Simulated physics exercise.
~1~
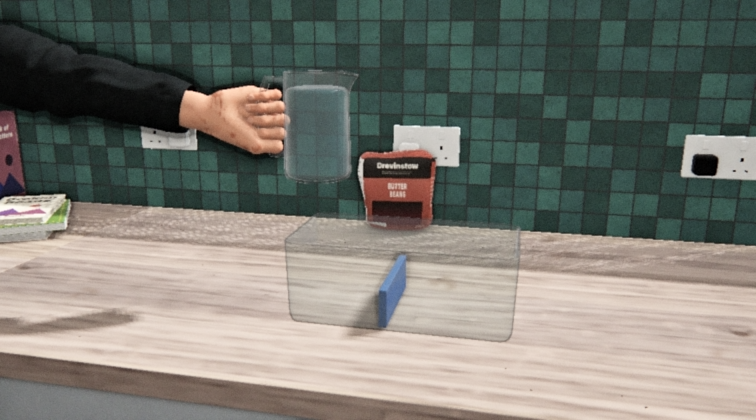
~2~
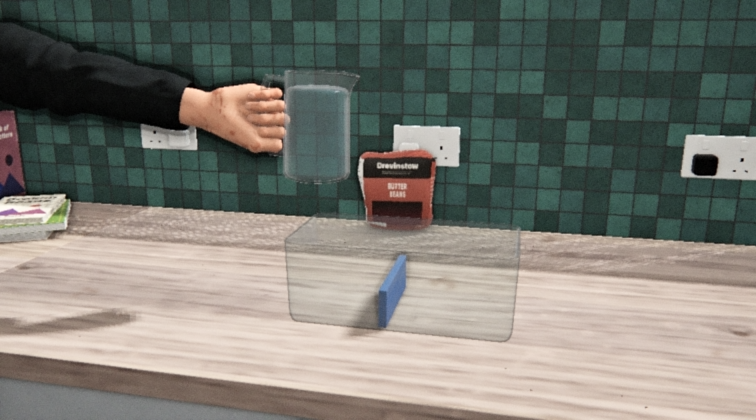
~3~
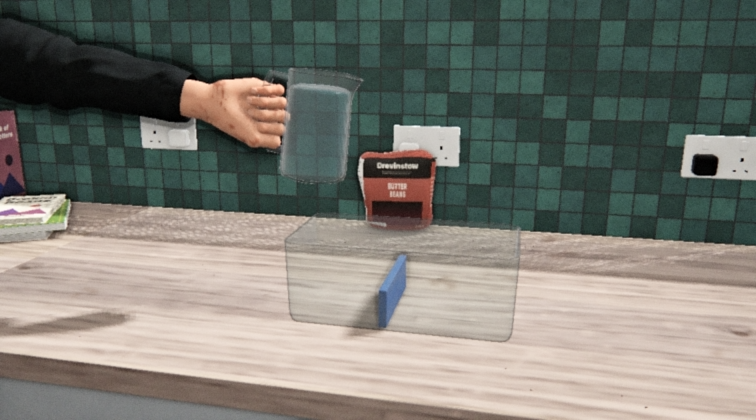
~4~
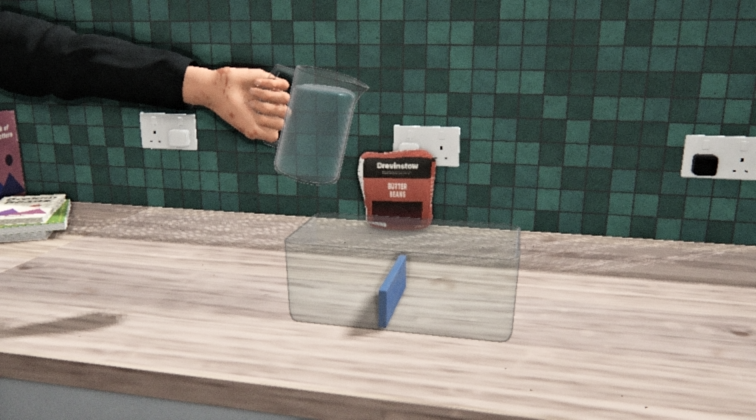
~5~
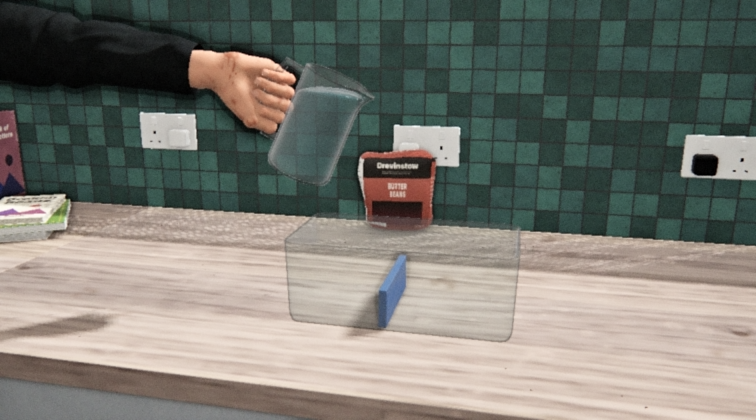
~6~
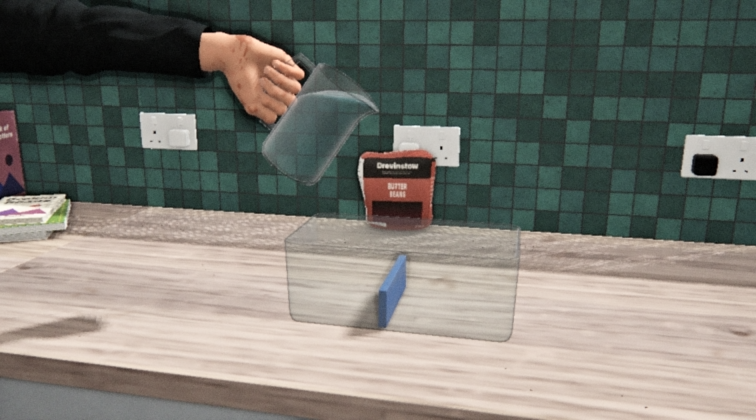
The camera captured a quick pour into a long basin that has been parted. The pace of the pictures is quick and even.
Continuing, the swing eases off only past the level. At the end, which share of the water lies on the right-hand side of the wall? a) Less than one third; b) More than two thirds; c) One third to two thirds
b, more than two thirds.
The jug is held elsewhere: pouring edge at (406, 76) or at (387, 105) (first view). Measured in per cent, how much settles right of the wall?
First try: Near 90 percent; second try: Near 95 percent.
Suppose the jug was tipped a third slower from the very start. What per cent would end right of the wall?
It comes to near 90 per cent.
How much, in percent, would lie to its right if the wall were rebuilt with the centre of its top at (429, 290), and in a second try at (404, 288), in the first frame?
The first placement gives around 20 percent, the second 75 percent.
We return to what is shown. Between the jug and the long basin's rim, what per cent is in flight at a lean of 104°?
About 20 per cent.
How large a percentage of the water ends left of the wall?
That share comes out near 10 percent.
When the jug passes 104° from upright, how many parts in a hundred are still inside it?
I'd reckon near 65 percent is still held at that tilt.
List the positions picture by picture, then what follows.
Tilt 0°; pouring edge (358, 74); surface from (289, 88) to (348, 89); the long basin's rim runs from (301, 228) to (519, 243); the wall's top is at (393, 273), in the first frame.
Tilt 2°; pouring edge (359, 76); surface from (290, 88) to (349, 91), in the second frame.
Tilt 6°; pouring edge (363, 80); surface from (293, 88) to (351, 92), in the third frame.
Tilt 14°; pouring edge (368, 87); surface from (294, 97) to (356, 93), in the fourth frame.
Tilt 24°; pouring edge (374, 97); surface from (291, 113) to (365, 97), in the fifth frame.
Tilt 36°; pouring edge (379, 111); surface from (285, 117) to (374, 103), in the sixth frame.
A moment on, the jug is tipped right over and 67 per cent is still to pour, 0 is left of the wall and 12 right of it.
Next, the jug is tipped right over and 17 per cent is still to pour, 7 is left of the wall and 57 right of it.
Then the jug is tipped right over and 1 per cent is still to pour, 10 is left of the wall and 85 right of it.
Later the jug is tipped right over and 0 per cent is still to pour, 11 is left of the wall and 88 right of it.
At rest 11 per cent lies left of the wall, 88 right of it and 2 outside.
